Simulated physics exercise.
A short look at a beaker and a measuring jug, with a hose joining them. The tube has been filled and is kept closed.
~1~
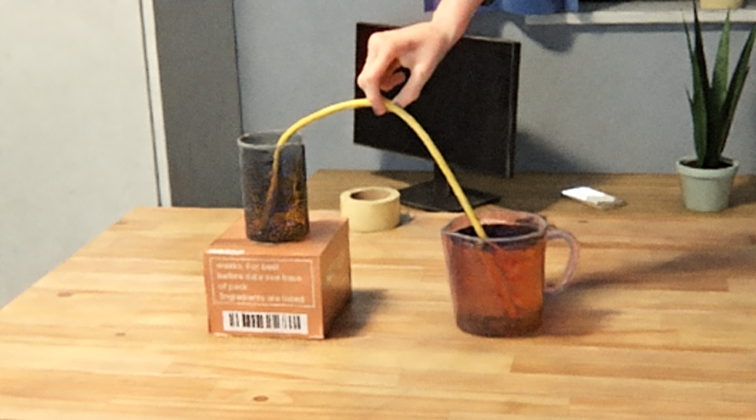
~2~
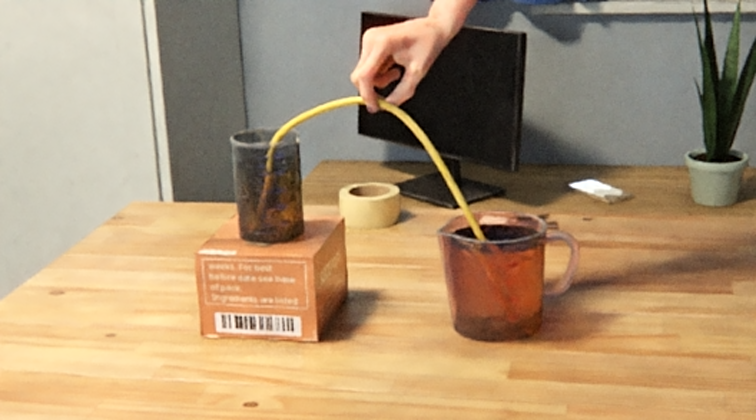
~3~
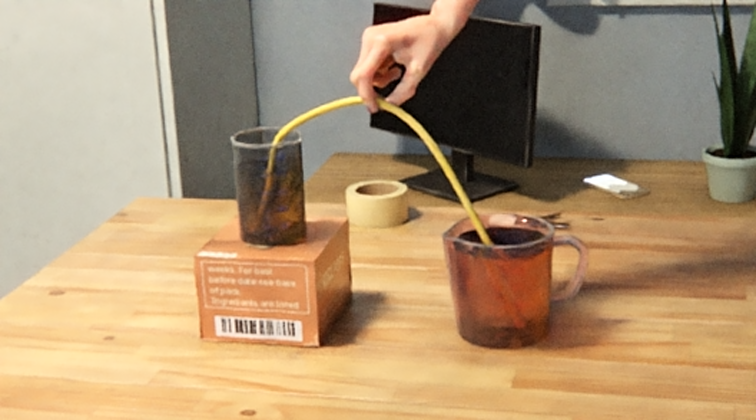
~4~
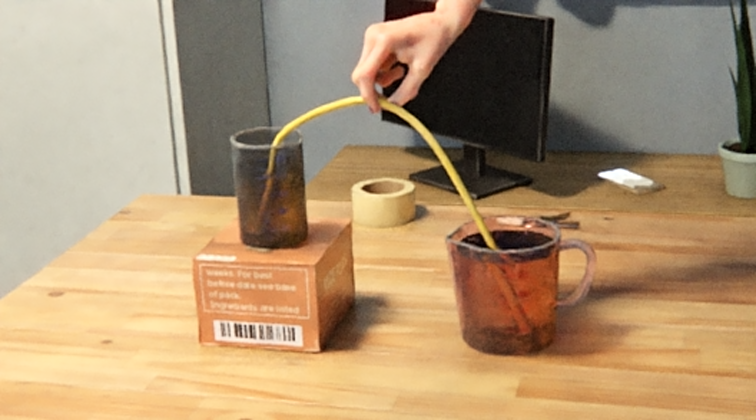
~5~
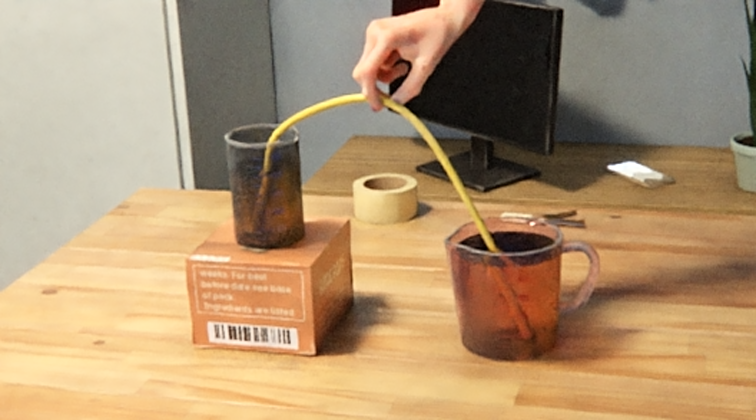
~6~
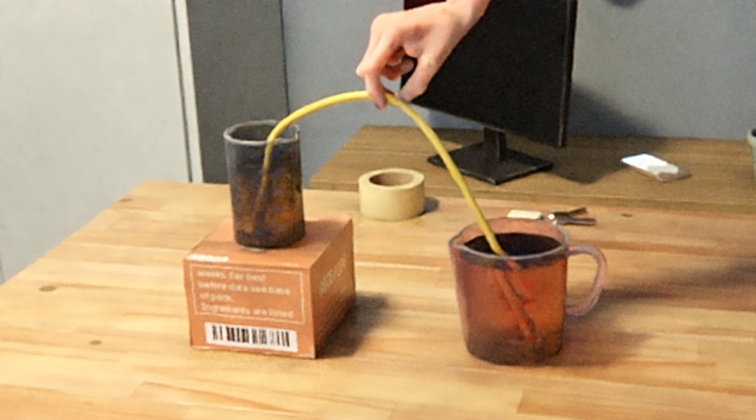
At first, a hand pinches a yellow hose arched between a dark beaker on a cardboard packet at left and a reddish measuring jug on the wooden table at right. The view then shifts slightly around the table, while the hand keeps its grip and the liquid levels show no clear change.
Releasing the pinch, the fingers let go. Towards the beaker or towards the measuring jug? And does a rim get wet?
Well, the apple juice drifts off to the right, and where it lands there is not enough space.
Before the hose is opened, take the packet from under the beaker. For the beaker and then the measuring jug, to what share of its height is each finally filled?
First 85 per cent, then 80 per cent.
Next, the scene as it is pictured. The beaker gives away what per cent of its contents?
It comes to about 80 in a hundred.
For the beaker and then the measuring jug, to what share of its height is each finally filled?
About 15 and 100 per cent.
A moment on, the beaker is about half full; the measuring jug is nearly full.
Further on, the beaker is about a quarter full; the measuring jug is full to the brim; a puddle lies under the lower one.
When it is over, the beaker is nearly empty; the measuring jug is full to the brim; a puddle lies under the lower one; the two surfaces are level.
